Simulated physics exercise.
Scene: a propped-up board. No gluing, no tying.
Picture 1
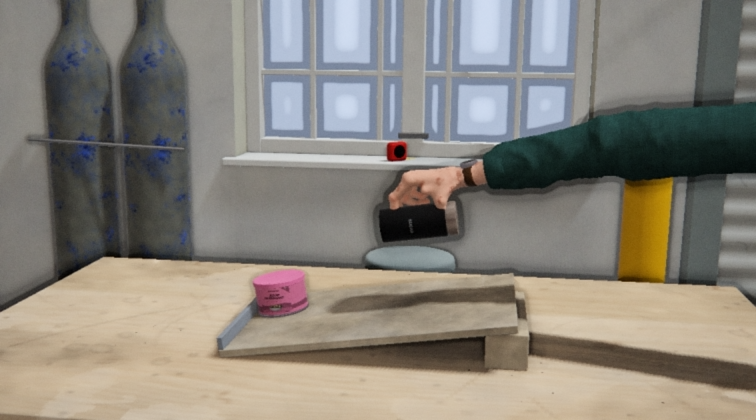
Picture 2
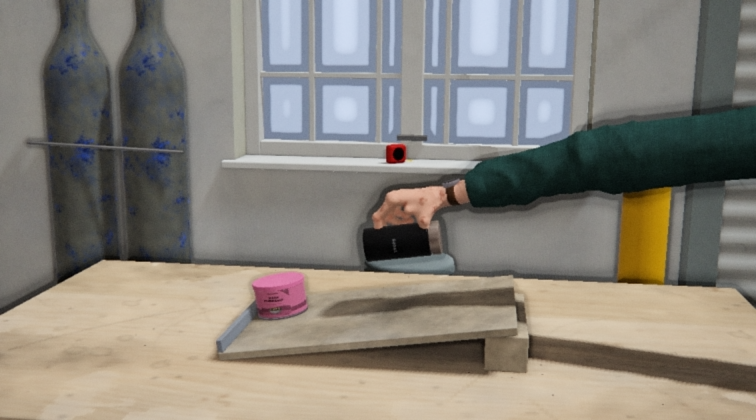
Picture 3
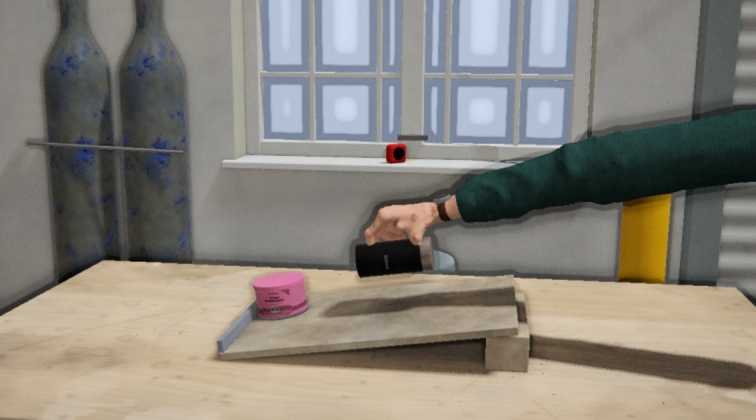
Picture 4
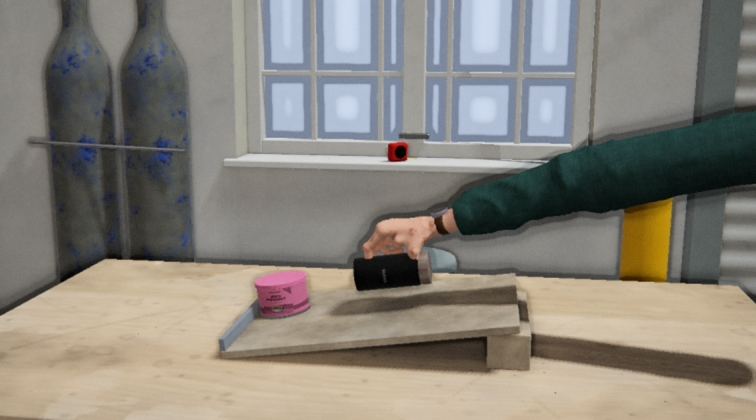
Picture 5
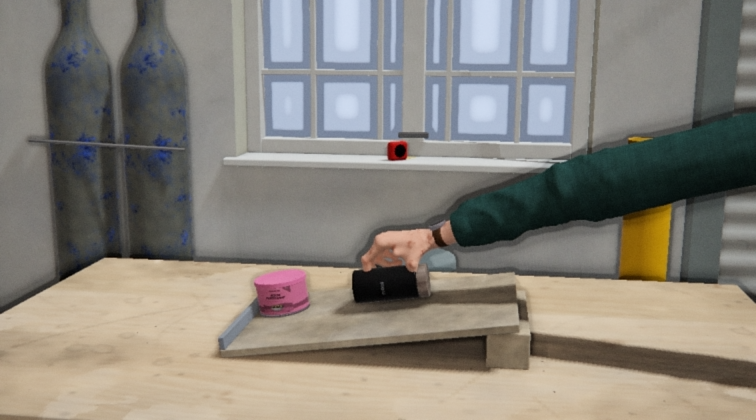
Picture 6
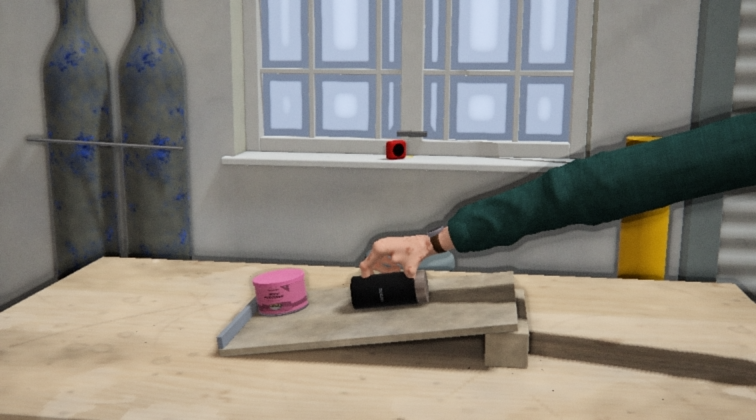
On a wooden workbench, a hand in a green sleeve lowering a black jar sideways onto a propped-up board beside a pink tub.
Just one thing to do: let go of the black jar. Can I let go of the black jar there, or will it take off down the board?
You can, it stays put.
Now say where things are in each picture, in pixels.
In the first frame, still above its spot; black jar (419, 222); pink tub (281, 293).
In the second frame, still above its spot; black jar (403, 241); pink tub (280, 296).
In the third frame, still above its spot; black jar (395, 258); pink tub (281, 295).
In the fourth frame, still above its spot; black jar (393, 271); pink tub (283, 294).
In the fifth frame, still above its spot; black jar (391, 283); pink tub (282, 293).
In the sixth frame, in place under the hand; black jar (390, 290); pink tub (281, 292).
Then, 0.20 s past the last view, nothing moves.
Then, 0.50 s past the last view, black jar resting near (390, 290).
Finally, both still in place. Final places as the last picture's camera would see them, black jar near (389, 290). The black jar keeps its place.
